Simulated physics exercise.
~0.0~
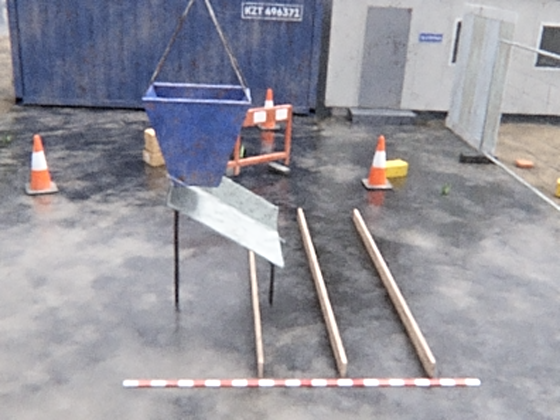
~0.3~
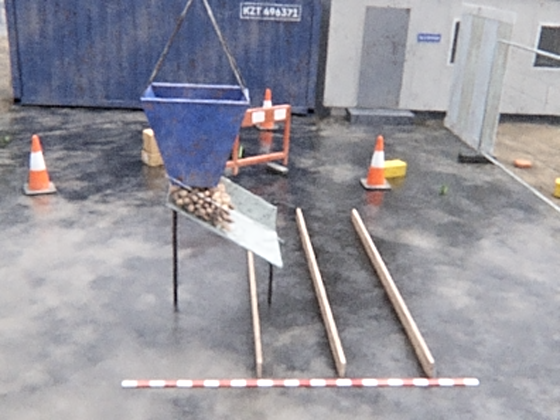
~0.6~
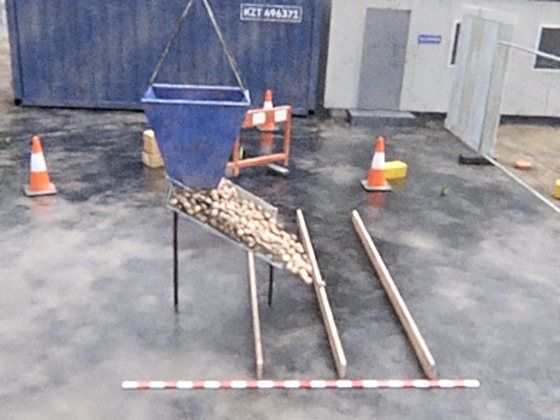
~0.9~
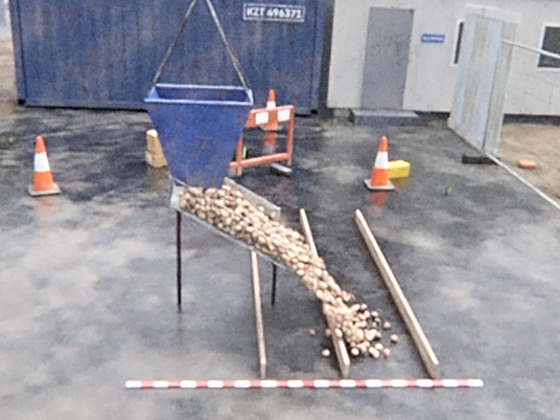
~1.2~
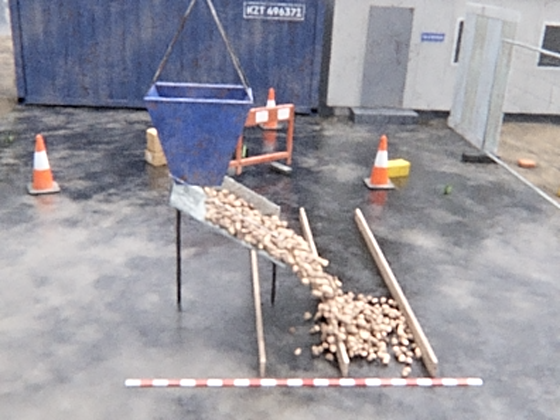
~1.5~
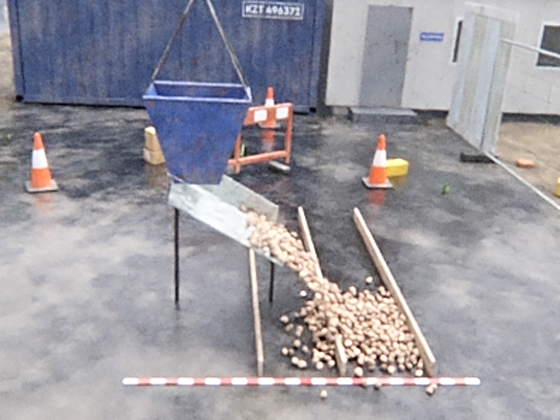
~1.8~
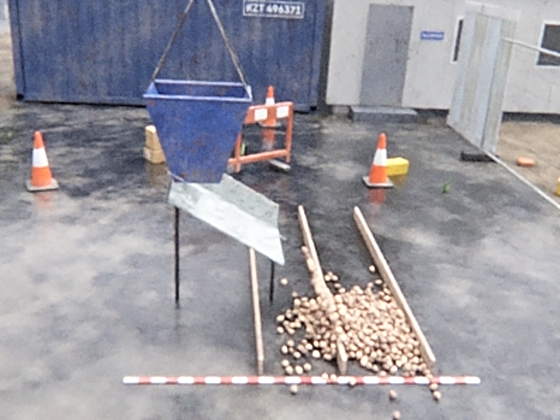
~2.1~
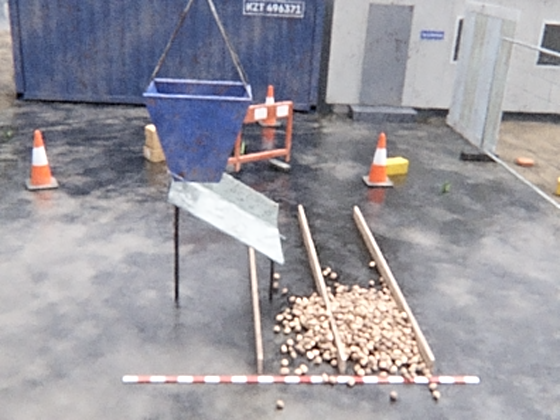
A blue skip releases rounded stones down a sloping steel sheet, mostly into the right bay.
